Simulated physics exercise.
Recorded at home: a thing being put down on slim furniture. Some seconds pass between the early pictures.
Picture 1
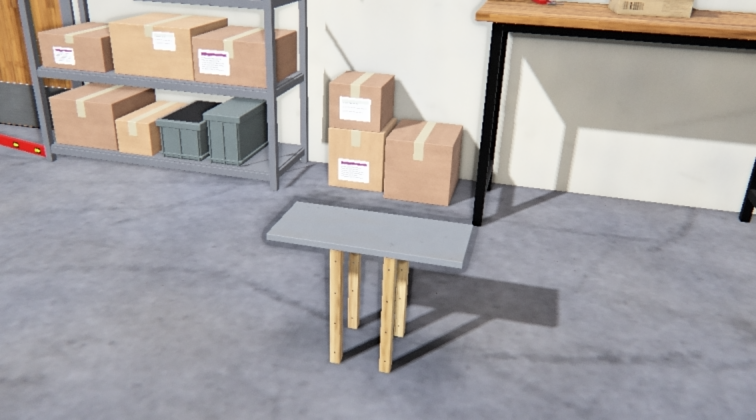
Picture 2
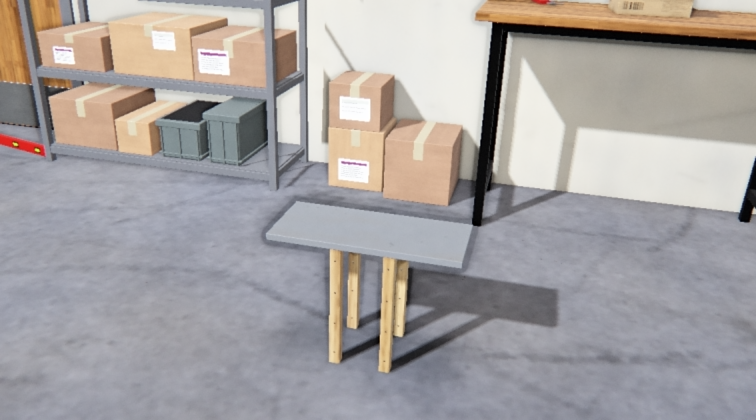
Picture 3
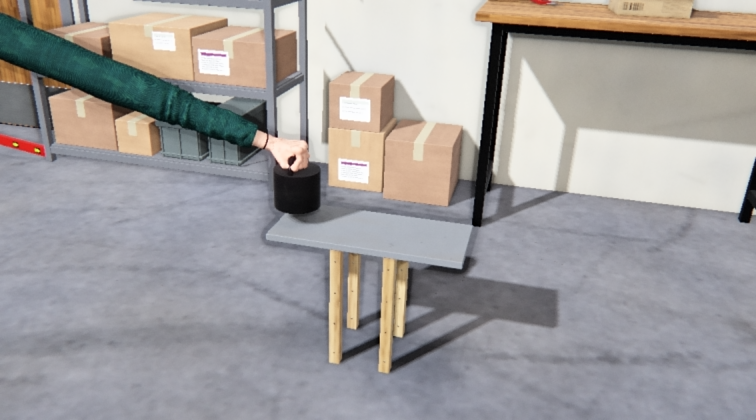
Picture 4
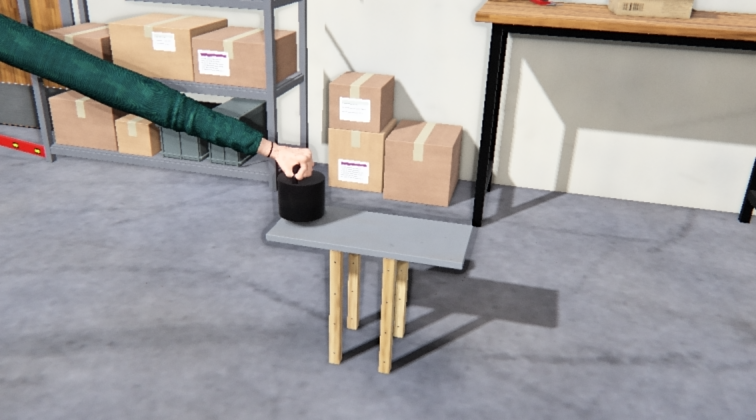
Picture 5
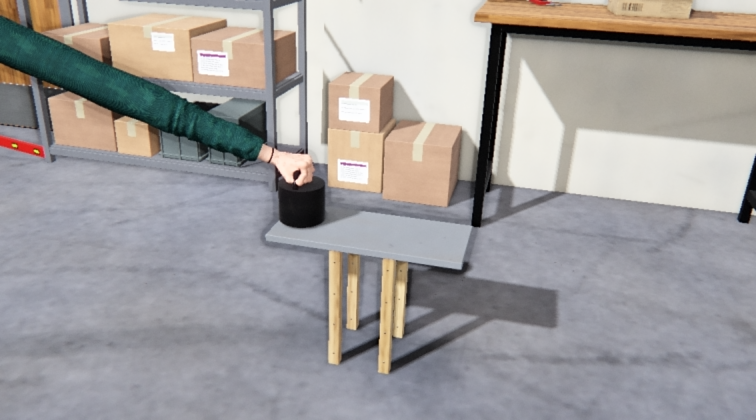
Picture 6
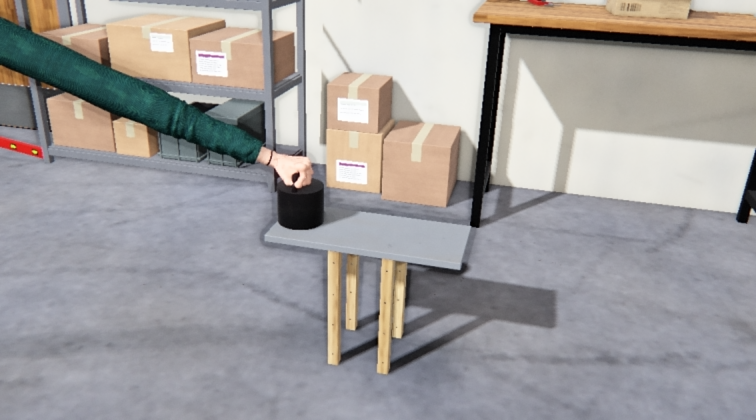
A hand lowers a black cylinder onto the left end of a grey stand.
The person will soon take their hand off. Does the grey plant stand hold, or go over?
Grey plant stand: Topples over.
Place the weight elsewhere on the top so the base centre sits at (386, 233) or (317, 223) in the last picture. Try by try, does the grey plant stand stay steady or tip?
Results: Stands, falls.
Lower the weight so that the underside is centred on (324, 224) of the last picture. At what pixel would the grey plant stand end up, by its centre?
End point: About (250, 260).
Then, 0.42 s after the last picture, grey plant stand tipped 22° from how it was near (319, 225).
Then, 0.58 s after the last picture, grey plant stand tipped 55° from how it was near (259, 246).
Then, 0.76 s after the last picture, grey plant stand tipped 71° from how it was near (237, 254).
At rest, the grey plant stand tips up, near (248, 259).
